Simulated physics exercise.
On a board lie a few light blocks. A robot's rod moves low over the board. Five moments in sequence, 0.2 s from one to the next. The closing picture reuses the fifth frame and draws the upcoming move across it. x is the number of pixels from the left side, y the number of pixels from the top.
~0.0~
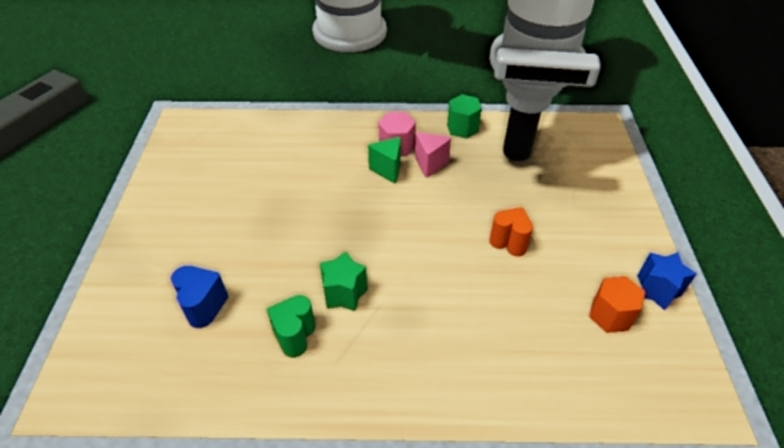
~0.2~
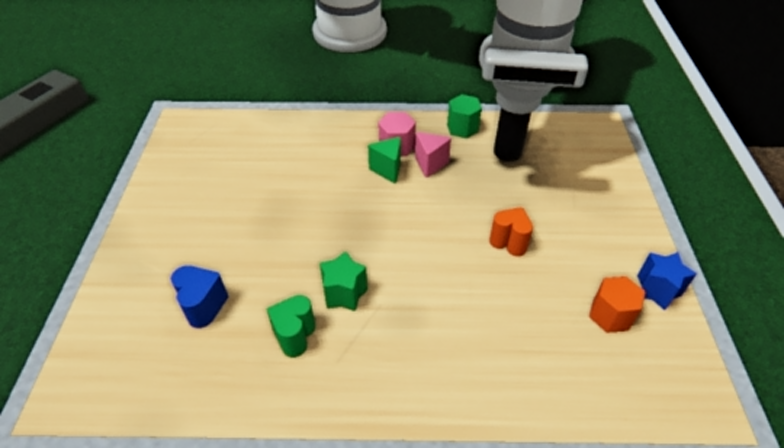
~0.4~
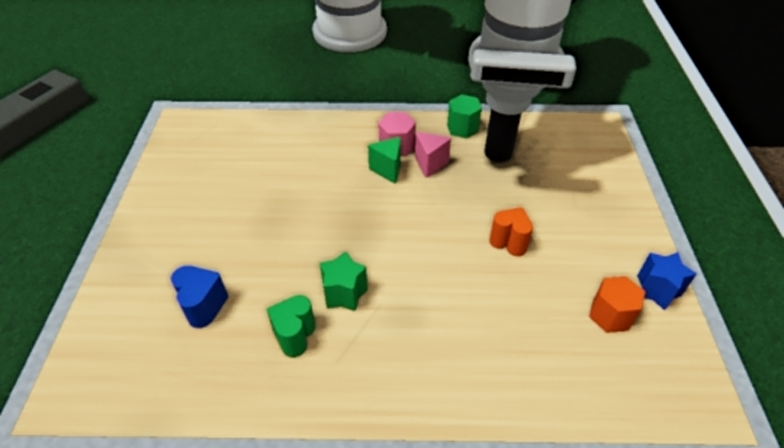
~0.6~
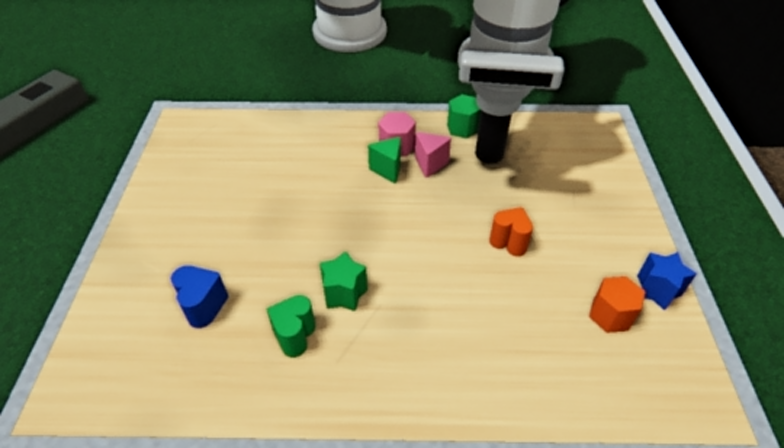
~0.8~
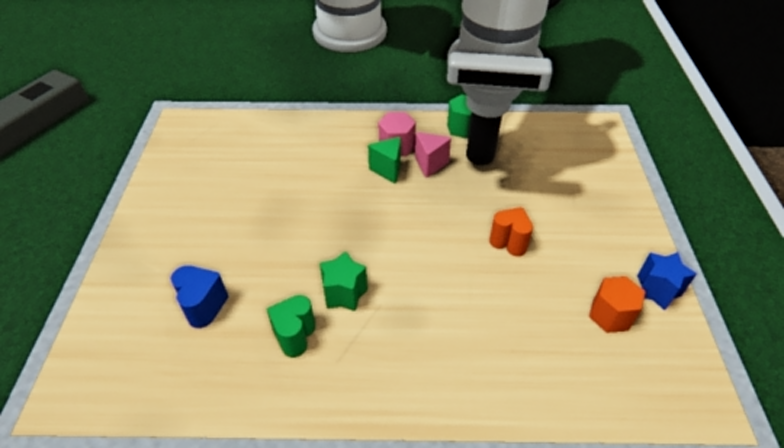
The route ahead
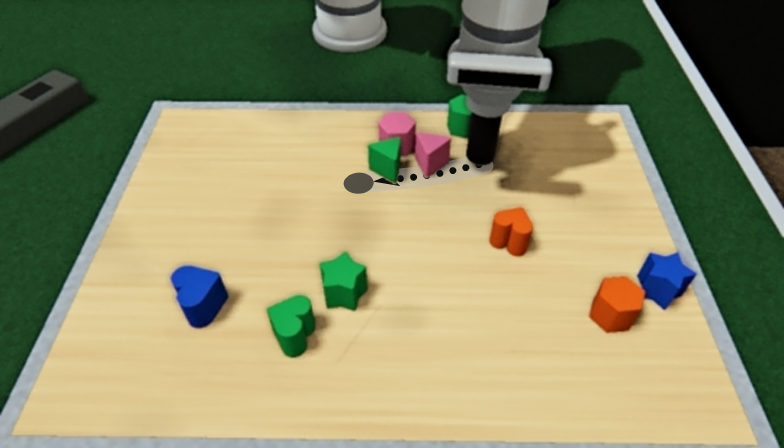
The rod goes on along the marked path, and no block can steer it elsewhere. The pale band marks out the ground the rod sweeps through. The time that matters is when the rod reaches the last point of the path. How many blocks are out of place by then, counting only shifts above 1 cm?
Displaced: Three or more.
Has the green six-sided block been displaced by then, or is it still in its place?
That block is going to be left alone.
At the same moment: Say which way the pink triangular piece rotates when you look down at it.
The sense of turning is clockwise.
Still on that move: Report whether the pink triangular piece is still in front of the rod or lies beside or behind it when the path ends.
It lies beside or behind the rod.
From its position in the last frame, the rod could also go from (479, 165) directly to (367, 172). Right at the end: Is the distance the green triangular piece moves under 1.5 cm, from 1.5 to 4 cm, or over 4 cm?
Over 4 cm.
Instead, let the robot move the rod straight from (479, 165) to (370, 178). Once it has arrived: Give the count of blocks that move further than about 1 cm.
Total moved: Two.
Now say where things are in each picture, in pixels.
Rod tip (517, 152); block tops, green triangular piece (388, 146); pink six-sided block (397, 122); pink triangular piece (432, 140); green six-sided block (466, 104), in the first picture.
Rod (507, 152); blocks unchanged, in the second picture.
Rod (498, 153); blocks unchanged, in the third picture.
Rod (489, 154); blocks unchanged, in the fourth picture.
Rod (480, 156); green triangular piece (388, 146); pink six-sided block (397, 122); pink triangular piece (432, 140); green six-sided block (466, 104), in the fifth picture.
Path on the board, from (479, 165) through (421, 176) to (359, 183).
The first path, step by step. One third of the way, rod (441, 164); pink six-sided block (395, 121); pink triangular piece (419, 140).
Two thirds of the way, rod (400, 170); green triangular piece (366, 145); pink six-sided block (384, 116), turned 55° clockwise; pink triangular piece (388, 138), turned 15° clockwise.
At the end, rod (358, 174); green triangular piece (346, 141), turned 35° clockwise; pink six-sided block (383, 115), turned 60° clockwise; pink triangular piece (379, 138), turned 35° clockwise; green six-sided block in place.
